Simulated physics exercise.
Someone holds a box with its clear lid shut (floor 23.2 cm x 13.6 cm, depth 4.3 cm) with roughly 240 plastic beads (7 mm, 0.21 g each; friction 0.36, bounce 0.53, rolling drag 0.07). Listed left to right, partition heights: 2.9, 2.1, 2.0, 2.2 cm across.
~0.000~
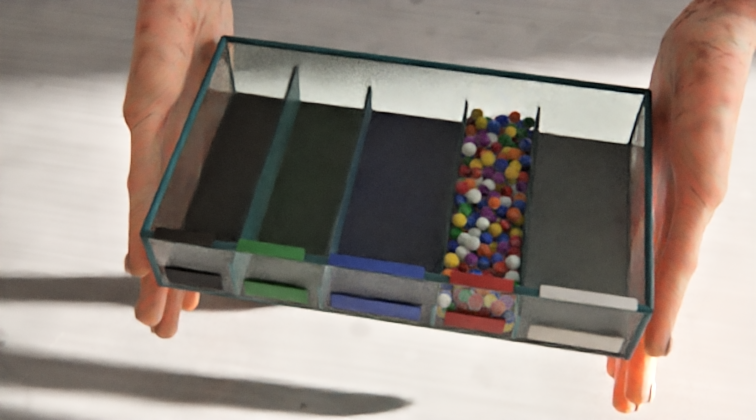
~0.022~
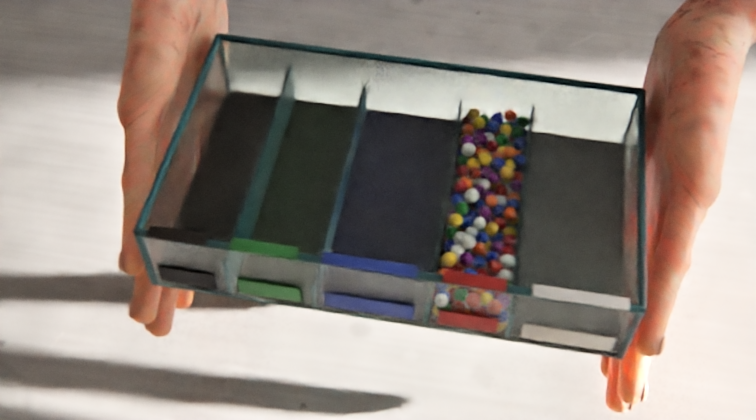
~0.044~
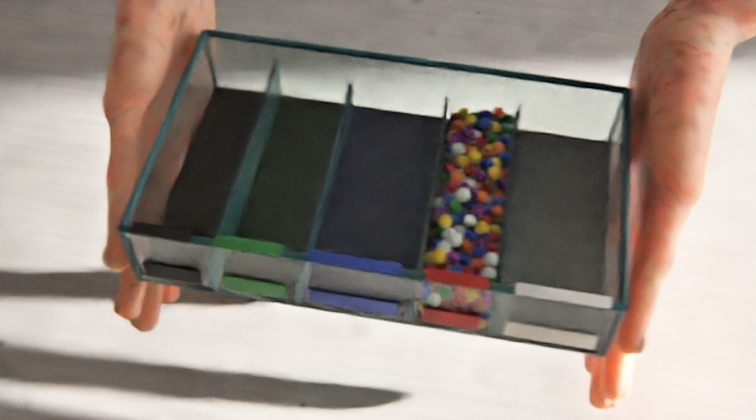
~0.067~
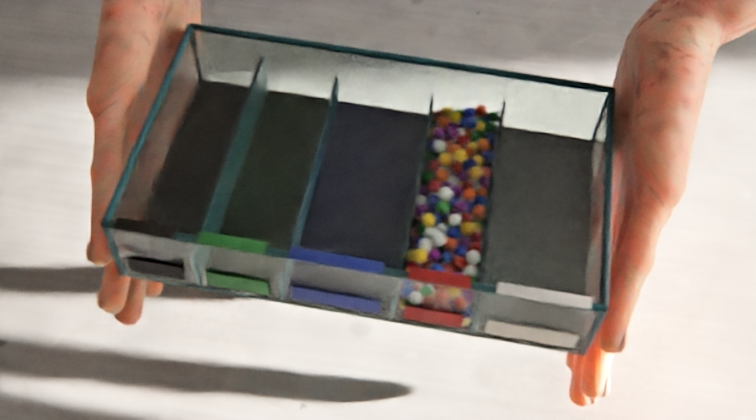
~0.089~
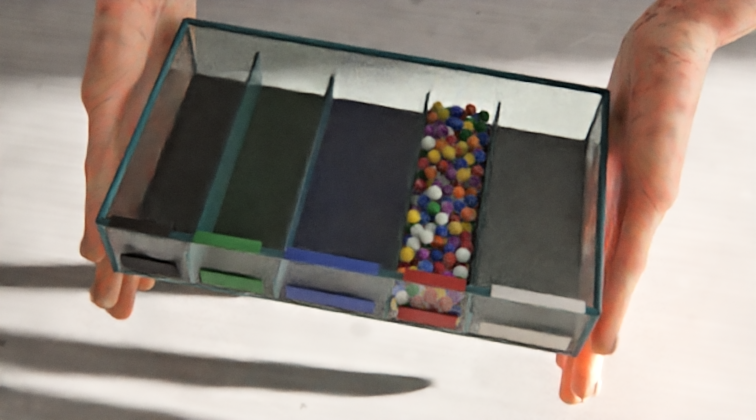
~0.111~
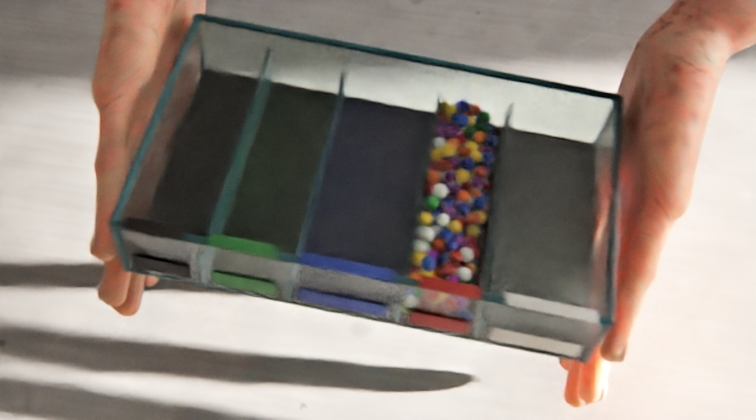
Above a pale, shadow-streaked surface, two hands shifting a clear divided box slightly left, then right, colourful beads filling the red-labelled compartment.
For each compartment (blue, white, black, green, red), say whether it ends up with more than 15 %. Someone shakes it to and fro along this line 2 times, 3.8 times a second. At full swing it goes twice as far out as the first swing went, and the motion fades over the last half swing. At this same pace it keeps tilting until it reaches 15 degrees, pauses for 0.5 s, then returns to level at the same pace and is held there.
As I see it, blue: Too little in there, white: Enough in there, black: Too little in there, green: Too little in there, red: Enough in there.
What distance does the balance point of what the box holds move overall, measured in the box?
It moves some 2.0 cm in all.
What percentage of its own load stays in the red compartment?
70 %, about.
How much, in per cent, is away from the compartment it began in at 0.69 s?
Displaced share at the given time: Approx. 30 %.
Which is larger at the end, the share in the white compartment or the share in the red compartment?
More ends in the red compartment.
After 0.43 s, tilt 15 degrees; blue 5 %, white 20 %, red 75 %; middle of all pieces near (532, 238).
Then, at 0.69 s, tilt 15 degrees; blue 5 %, white 25 %, red 70 %; middle of all pieces near (499, 248).
Then, at 0.94 s, tilt 3 degrees; blue 5 %, white 25 %, red 70 %; middle of all pieces near (511, 245).
Then, at 1.17 s, tilt 0 degrees; blue 5 %, white 25 %, red 70 %; middle of all pieces near (513, 243).
In the end, at 1.4 s, blue 5 %, white 25 %, black 0 %, green 0 %, red 70 %.
